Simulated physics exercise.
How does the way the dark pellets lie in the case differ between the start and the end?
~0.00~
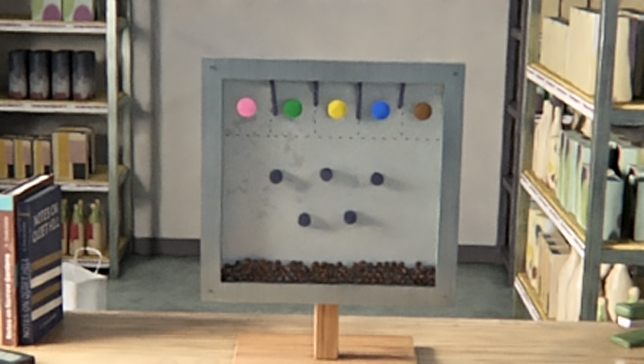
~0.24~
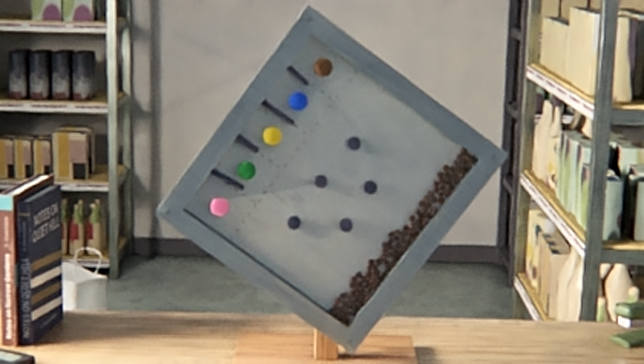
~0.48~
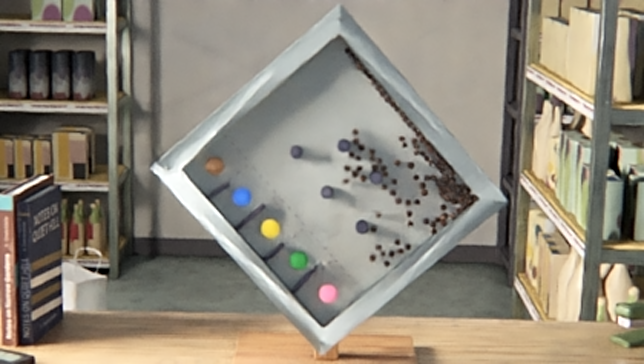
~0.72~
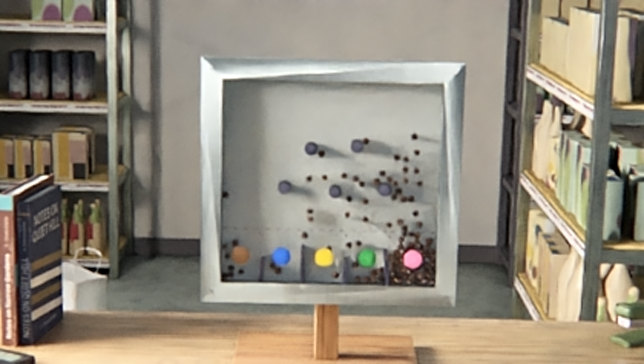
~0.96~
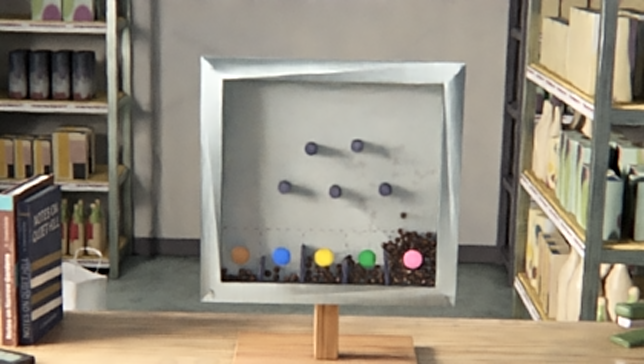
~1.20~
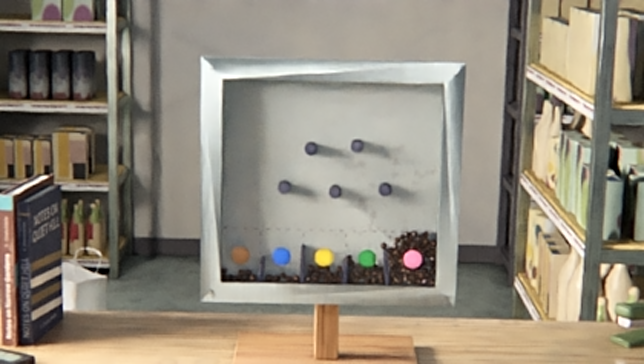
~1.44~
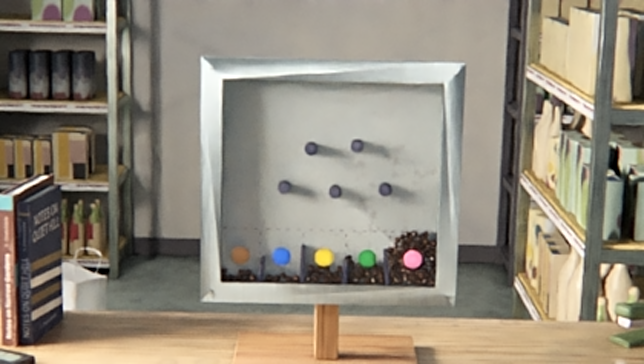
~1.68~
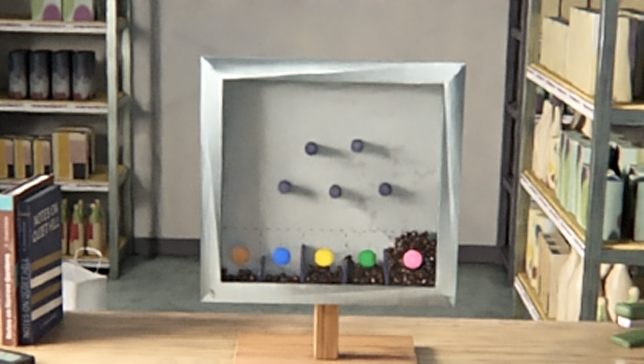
At the start they form a fairly level layer along the bottom of the case. At the end they are still along the bottom, but they lie unevenly between the dividers, with the tallest heap at the right around the pink dot.
